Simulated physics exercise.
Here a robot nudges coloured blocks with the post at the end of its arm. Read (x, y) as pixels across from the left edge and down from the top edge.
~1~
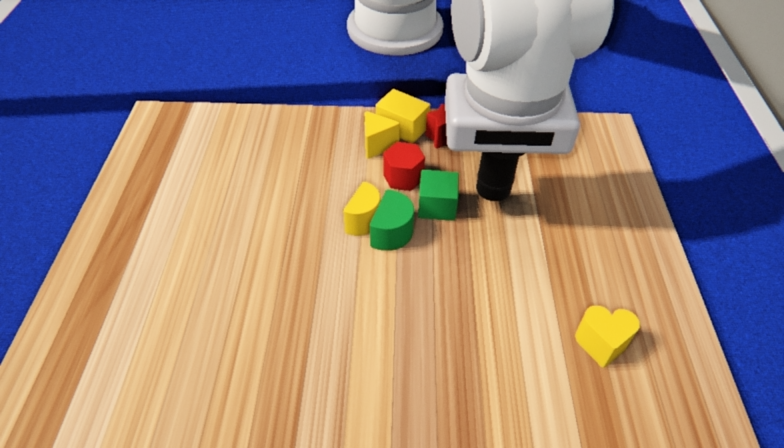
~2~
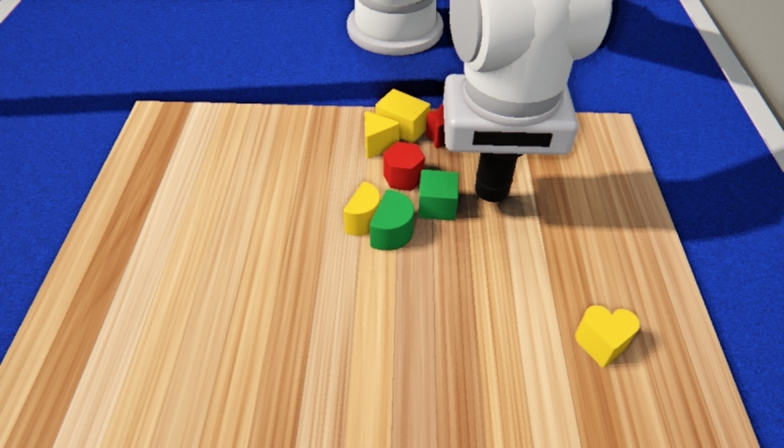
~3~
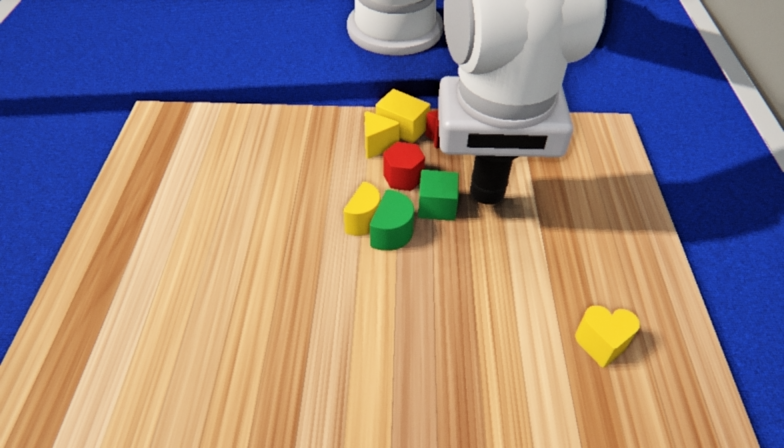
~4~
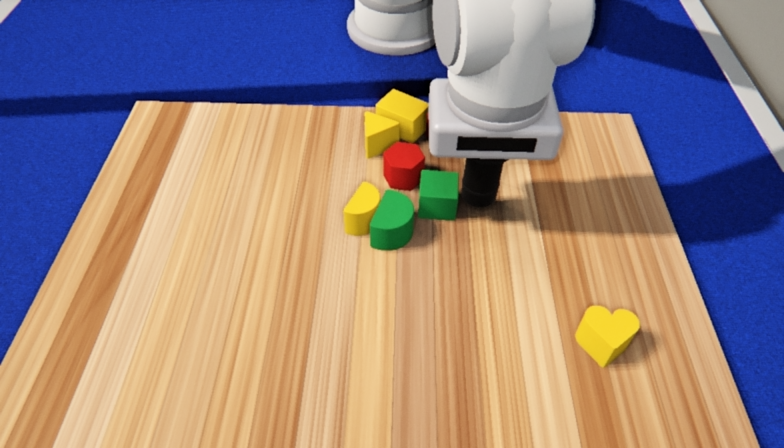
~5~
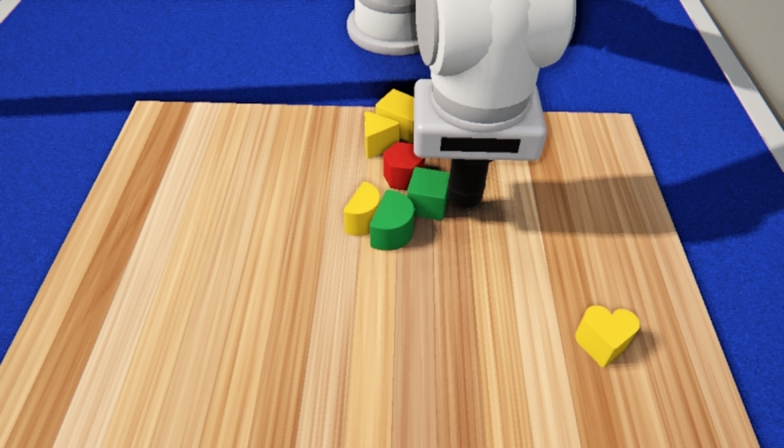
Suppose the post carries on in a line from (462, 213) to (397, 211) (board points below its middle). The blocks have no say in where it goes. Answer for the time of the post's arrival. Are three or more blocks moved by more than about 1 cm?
My answer is yes.
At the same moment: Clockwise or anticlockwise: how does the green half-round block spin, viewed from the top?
It twists anticlockwise.
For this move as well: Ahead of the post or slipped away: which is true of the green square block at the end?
I'd say it is still being pushed.
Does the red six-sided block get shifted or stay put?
The red six-sided block will not stay where it is.
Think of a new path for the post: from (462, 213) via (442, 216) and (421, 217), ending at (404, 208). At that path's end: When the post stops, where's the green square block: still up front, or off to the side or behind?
Before the post.
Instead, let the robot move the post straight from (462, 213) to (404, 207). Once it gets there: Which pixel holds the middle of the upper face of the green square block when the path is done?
At roughly (373, 171).
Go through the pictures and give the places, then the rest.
Post's lower end (493, 190); yellow half-round block (364, 199); green half-round block (393, 210); red six-sided block (404, 154); green square block (440, 183), in the first picture.
Post (492, 191); blocks still, in the second picture.
Post (487, 193); blocks still, in the third picture.
Post (479, 196); blocks still, in the fourth picture.
Post (465, 196); yellow half-round block (364, 199); green half-round block (393, 210); red six-sided block (404, 154); green square block (430, 182), in the fifth picture.
On the path given first. Halfway along, post (431, 196); red six-sided block (393, 147), turned 45° clockwise; green square block (398, 177).
At the end, post (398, 195); yellow half-round block (339, 204), turned 15° clockwise; green half-round block (378, 214), turned 30° anticlockwise; red six-sided block (390, 146), turned 60° clockwise; green square block (371, 171), turned 30° clockwise.
